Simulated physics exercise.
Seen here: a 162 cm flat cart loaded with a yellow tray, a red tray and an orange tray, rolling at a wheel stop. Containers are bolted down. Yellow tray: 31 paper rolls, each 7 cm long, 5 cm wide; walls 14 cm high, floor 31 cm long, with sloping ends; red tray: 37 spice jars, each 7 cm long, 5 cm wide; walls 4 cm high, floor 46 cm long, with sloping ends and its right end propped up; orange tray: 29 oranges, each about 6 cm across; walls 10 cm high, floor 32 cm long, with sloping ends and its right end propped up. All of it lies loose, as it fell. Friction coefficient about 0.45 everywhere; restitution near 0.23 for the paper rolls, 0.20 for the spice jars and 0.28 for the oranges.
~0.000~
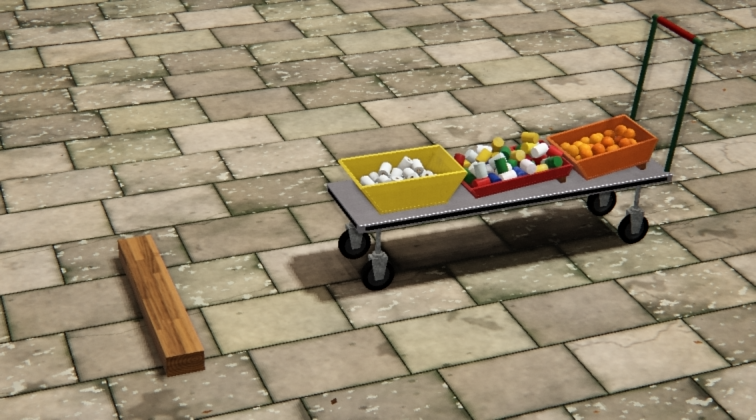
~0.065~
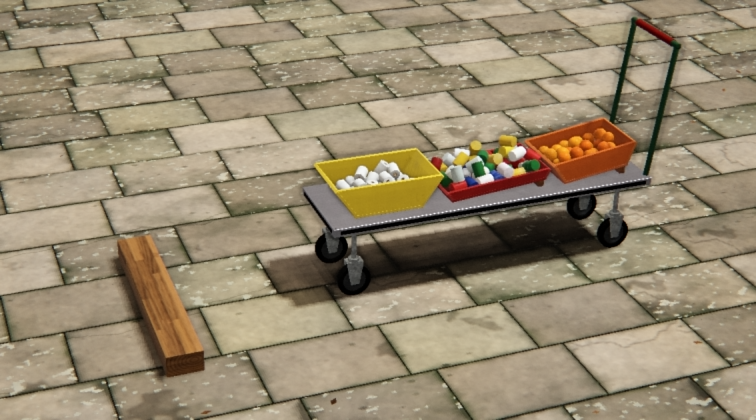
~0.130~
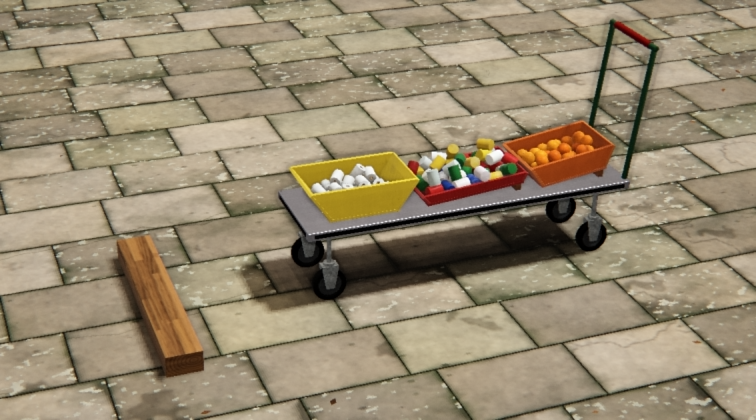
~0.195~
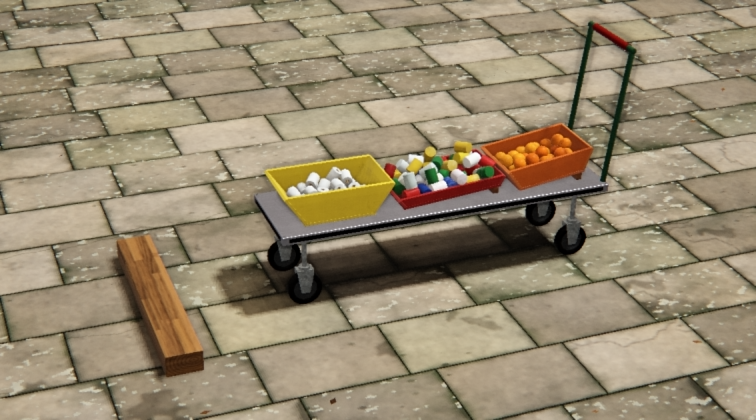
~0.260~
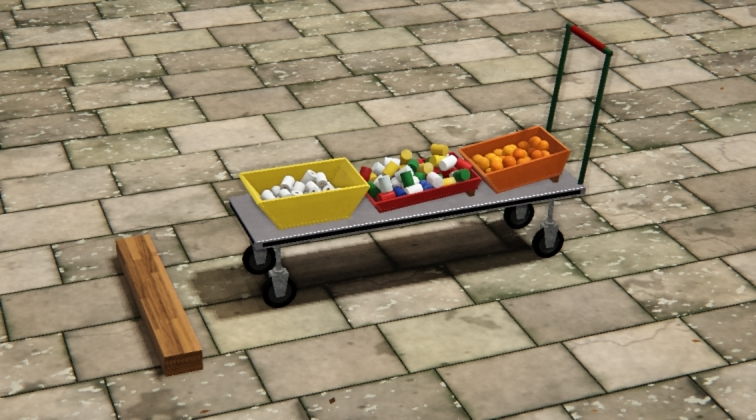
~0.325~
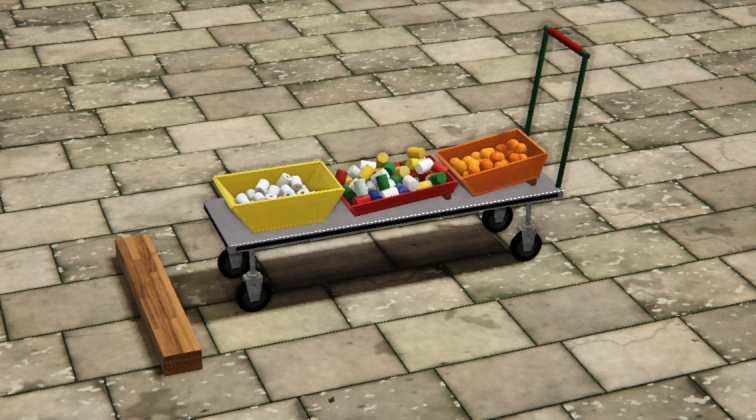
A flat cart carrying yellow, red and orange trays rolls left across stone paving.
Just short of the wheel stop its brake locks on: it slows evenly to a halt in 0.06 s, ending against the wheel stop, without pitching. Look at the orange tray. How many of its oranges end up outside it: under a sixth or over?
It sheds under a sixth of them.
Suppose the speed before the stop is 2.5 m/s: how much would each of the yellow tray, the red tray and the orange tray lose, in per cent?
In that case yellow tray 10, red tray 40, orange tray 20 per cent.
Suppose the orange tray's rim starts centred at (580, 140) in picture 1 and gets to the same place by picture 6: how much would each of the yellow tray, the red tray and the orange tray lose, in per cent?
In that case yellow tray 0, red tray 20, orange tray 0 per cent.
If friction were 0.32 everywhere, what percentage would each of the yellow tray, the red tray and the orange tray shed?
In that case yellow tray 0, red tray 30, orange tray 0 per cent.
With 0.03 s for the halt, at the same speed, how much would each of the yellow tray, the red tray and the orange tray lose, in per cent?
Then yellow tray 0, red tray 30, orange tray 10 per cent.
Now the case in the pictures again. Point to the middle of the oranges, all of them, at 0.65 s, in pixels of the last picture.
At about (430, 173).
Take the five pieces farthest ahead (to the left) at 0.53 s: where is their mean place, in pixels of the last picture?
Around (187, 209).
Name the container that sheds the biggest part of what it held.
The red tray.
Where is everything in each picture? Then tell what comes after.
In the first frame (places track the rim corner closest to us here), orange tray (578, 161); yellow tray (363, 187); 83 cm to go; all still inside.
Orange tray (555, 165); yellow tray (337, 191); 71 cm to go, in the second frame.
Orange tray (533, 168); yellow tray (312, 195); 60 cm to go, in the third frame.
Orange tray (510, 172); yellow tray (286, 199); 48 cm to go, in the fourth frame.
Orange tray (486, 174); yellow tray (259, 202); 36 cm to go, in the fifth frame.
Orange tray (463, 178); yellow tray (233, 206); 25 cm to go; all still inside, in the sixth frame.
After 0.43 s, the brake bites.
After 0.53 s, the yellow tray has all 31, the red tray is down by 1 of 37 and the orange tray has all 29.
After 0.65 s, the yellow tray has all 31, the red tray is down by 3 of 37 and the orange tray has all 29.
After 0.88 s, the yellow tray has all 31, the red tray is down by 10 of 37 and the orange tray has all 29.
Outcome (at 1.39 s), the yellow tray has all 31, the red tray is down by 11 of 37 and the orange tray has all 29. Asked share, 0 of 29, 0 per cent.
